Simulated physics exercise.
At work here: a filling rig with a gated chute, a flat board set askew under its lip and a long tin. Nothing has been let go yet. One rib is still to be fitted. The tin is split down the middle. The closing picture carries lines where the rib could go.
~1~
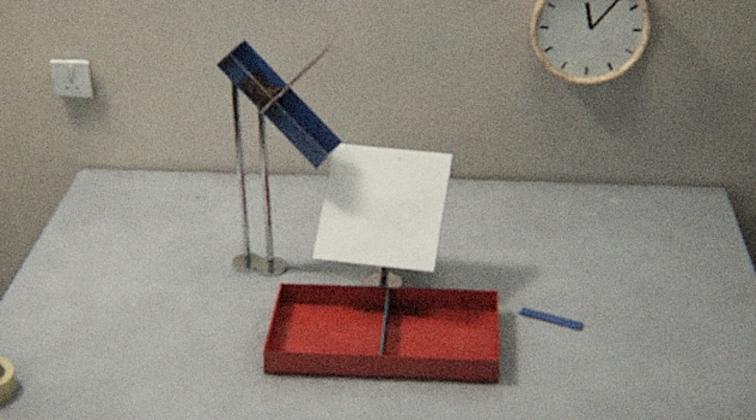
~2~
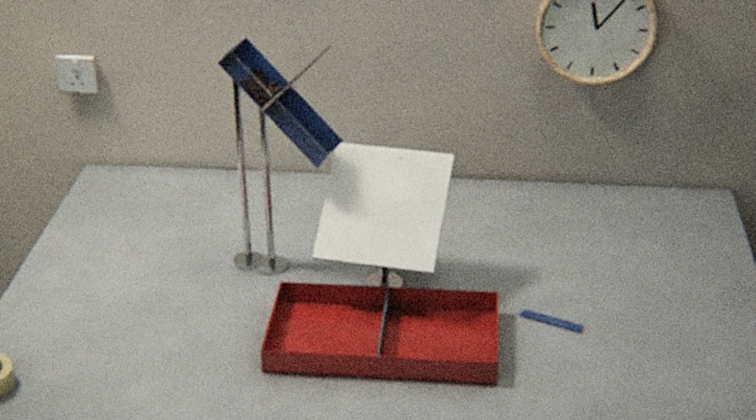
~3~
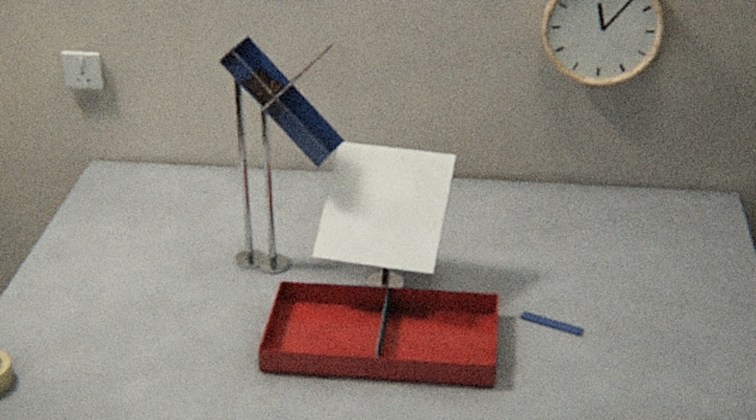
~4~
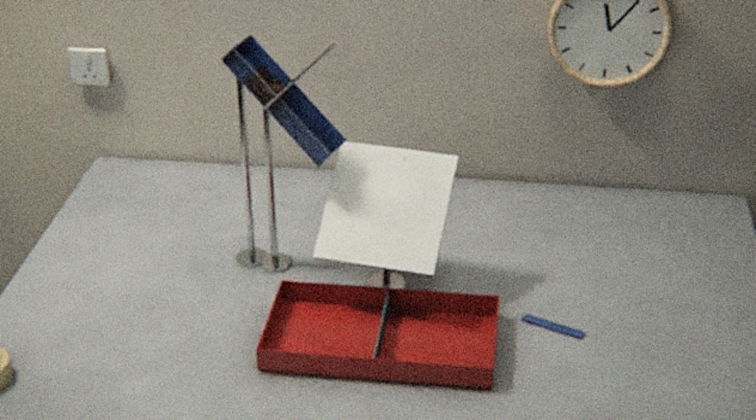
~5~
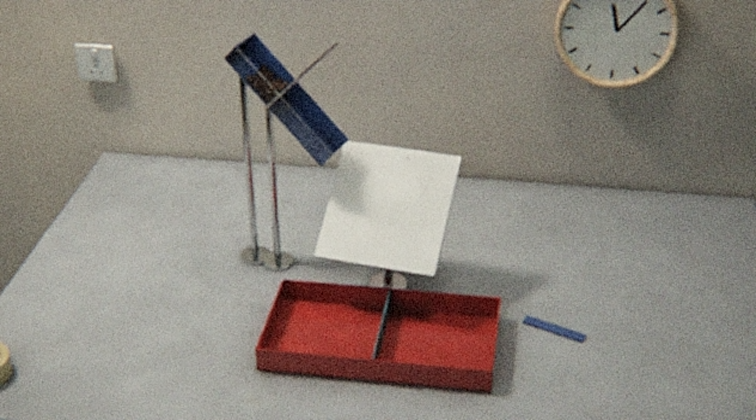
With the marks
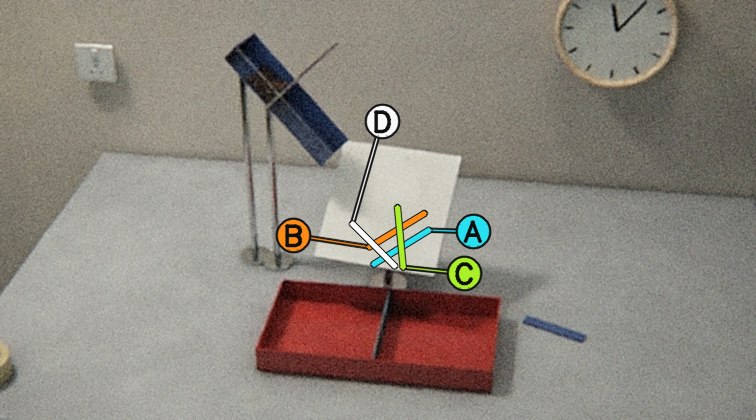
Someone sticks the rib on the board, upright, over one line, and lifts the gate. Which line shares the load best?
Line C.
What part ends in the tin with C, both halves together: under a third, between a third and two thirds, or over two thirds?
Over two thirds.
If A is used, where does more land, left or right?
Left.
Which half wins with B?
More lands on the left.
On the marked copy, line A from (428, 230) to (373, 264); line B from (424, 213) to (369, 246); line C from (397, 207) to (403, 267); line D from (352, 223) to (394, 265).
With A, of what is caught, nearly all in the left half, a small part in the right.
With B, of what is caught, nearly all in the left half, a small part in the right.
With C, of what is caught, about half in the left half, about half in the right.
With D, of what is caught, a small part in the left half, nearly all in the right.
